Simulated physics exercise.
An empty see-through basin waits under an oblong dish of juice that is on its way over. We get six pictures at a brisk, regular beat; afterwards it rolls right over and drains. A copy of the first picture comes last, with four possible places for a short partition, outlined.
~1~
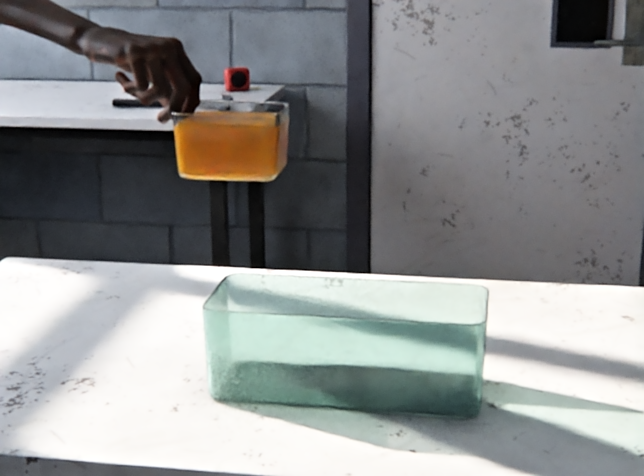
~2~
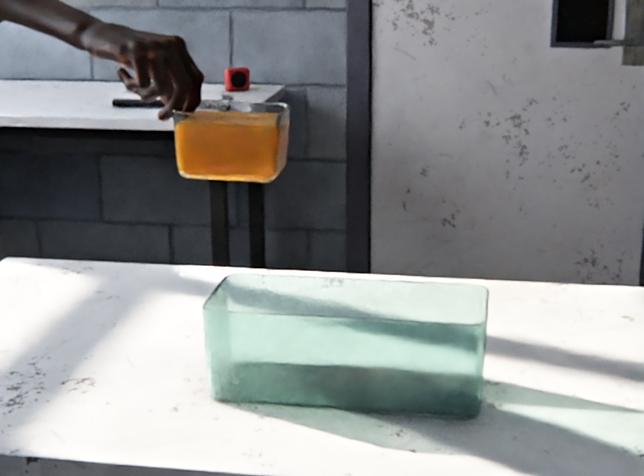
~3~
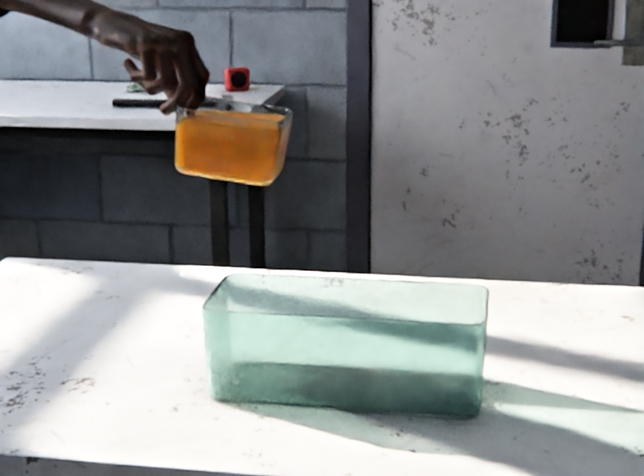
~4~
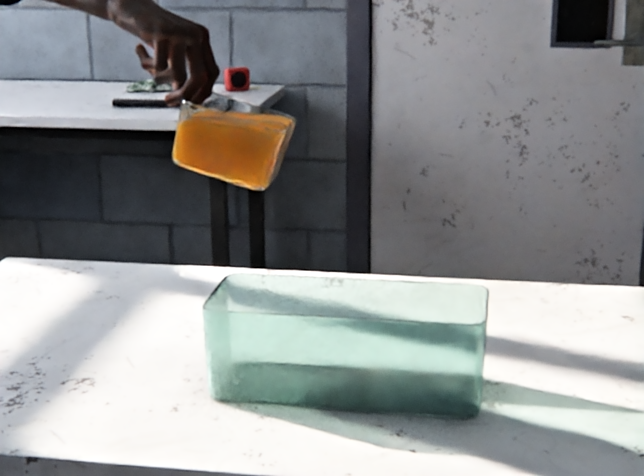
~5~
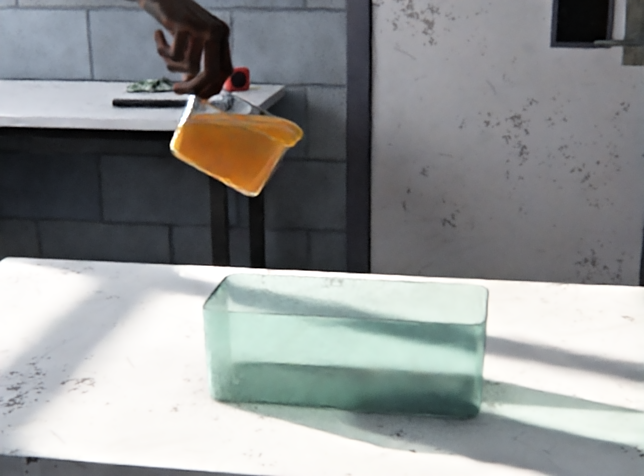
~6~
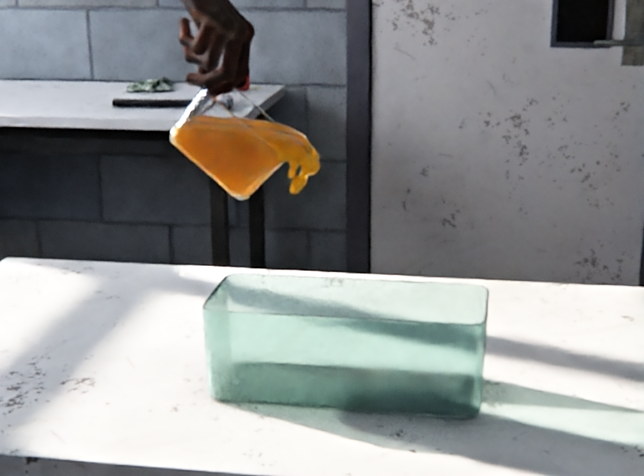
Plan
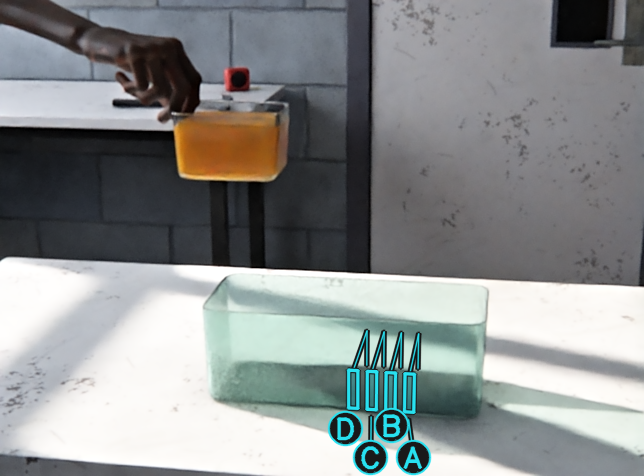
An oblong clear dish of orange juice, held by a hand from above, tilts steadily to the right over a white table with an empty see-through green basin, and juice slips over its lower right lip.
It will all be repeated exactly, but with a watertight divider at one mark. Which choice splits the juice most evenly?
Take D.
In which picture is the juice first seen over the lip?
In picture 5.
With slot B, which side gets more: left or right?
The left one.
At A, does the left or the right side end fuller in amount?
The left side.
In cyan, A at (408, 419); B at (389, 417); C at (371, 416); D at (352, 415).
With A, about 93 % ends left of the wall and 5 % right of it.
With B, about 92 % ends left of the wall and 7 % right of it.
With C, about 84 % ends left of the wall and 11 % right of it; 5 % is lost outside.
With D, about 49 % ends left of the wall and 49 % right of it.
